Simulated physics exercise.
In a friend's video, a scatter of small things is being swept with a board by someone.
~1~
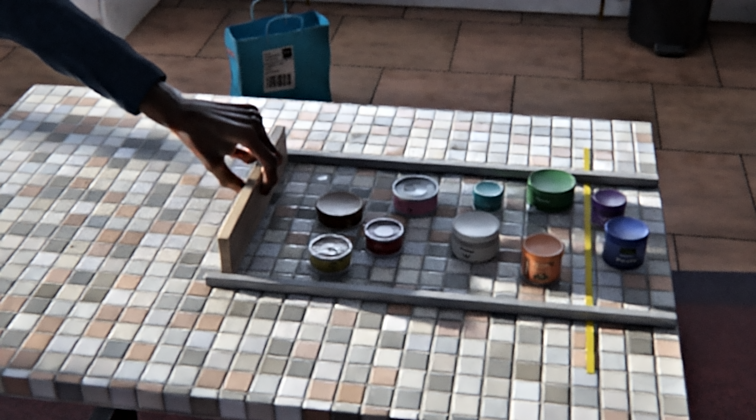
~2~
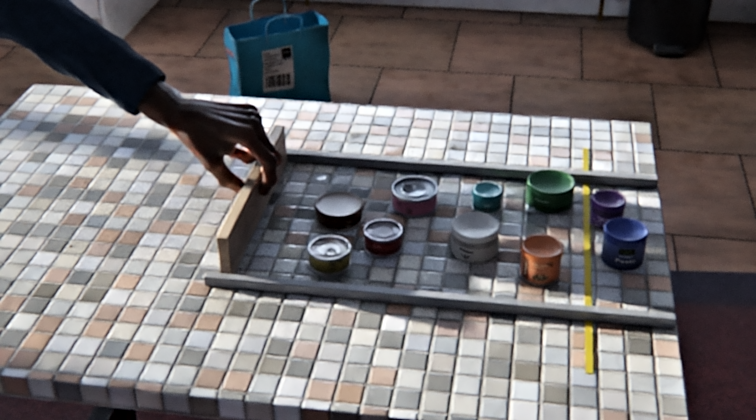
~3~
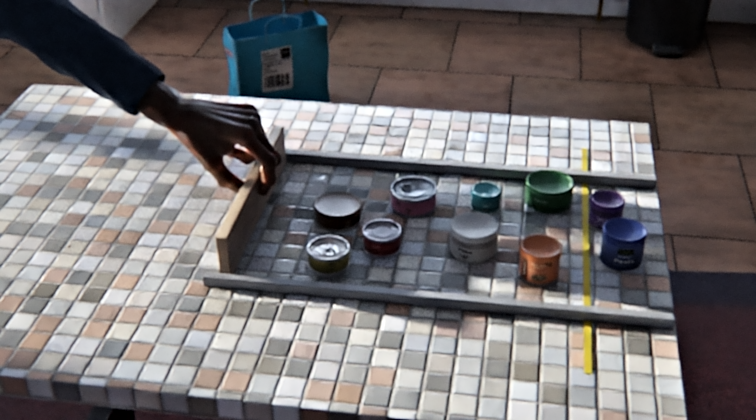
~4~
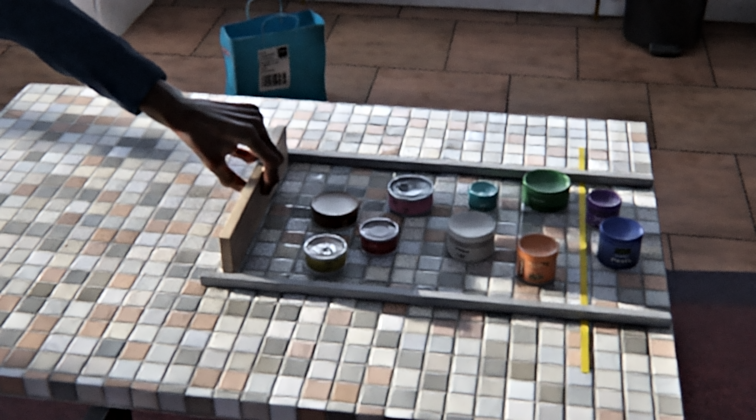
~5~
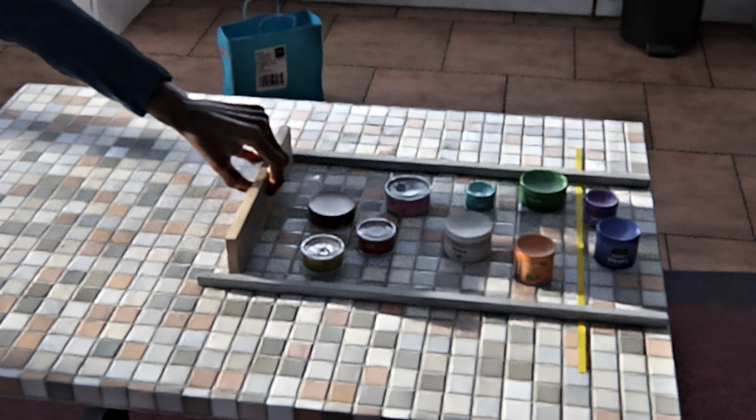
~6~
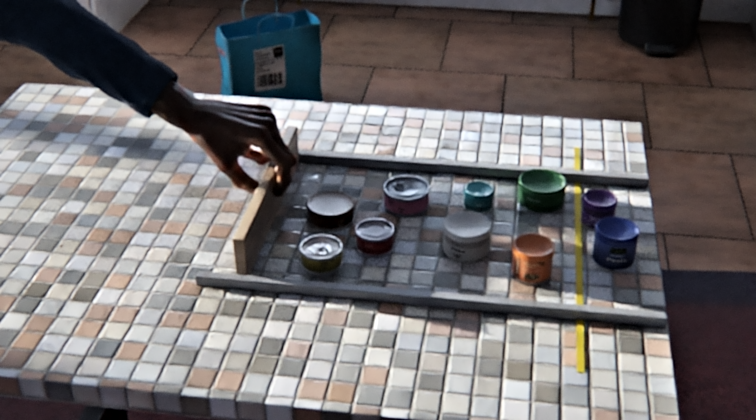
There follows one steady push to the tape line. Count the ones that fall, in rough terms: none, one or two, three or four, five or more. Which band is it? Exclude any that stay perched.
Most likely one of them, or two, will slide off.
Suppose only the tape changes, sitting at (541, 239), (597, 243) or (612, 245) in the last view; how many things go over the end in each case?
0, 2, 6.
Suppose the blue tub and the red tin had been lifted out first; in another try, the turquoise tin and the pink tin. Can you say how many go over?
1, then 1.
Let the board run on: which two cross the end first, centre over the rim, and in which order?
Order, earliest first: Blue tub, then purple pot.
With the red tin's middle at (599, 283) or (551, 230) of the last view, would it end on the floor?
Taking them in order, it drops away and then it stays put.
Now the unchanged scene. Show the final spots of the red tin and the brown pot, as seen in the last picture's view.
The red tin comes to rest close to (599, 258), while the brown pot rests close to (603, 234).
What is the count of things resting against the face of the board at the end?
At rest, 4 are in contact.
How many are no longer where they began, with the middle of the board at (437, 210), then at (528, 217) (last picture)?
The counts are 6 and 10.
Soon after, none off yet; blue tub at rest near (615, 243); purple pot at rest near (599, 210); green tub at rest near (542, 190).
After that, none off yet; blue tub moving near (628, 244); purple pot moving near (610, 210); green tub displaced about its own width near (583, 187).
In the end, the number that fall off is one or two; gone, purple pot and blue tub.
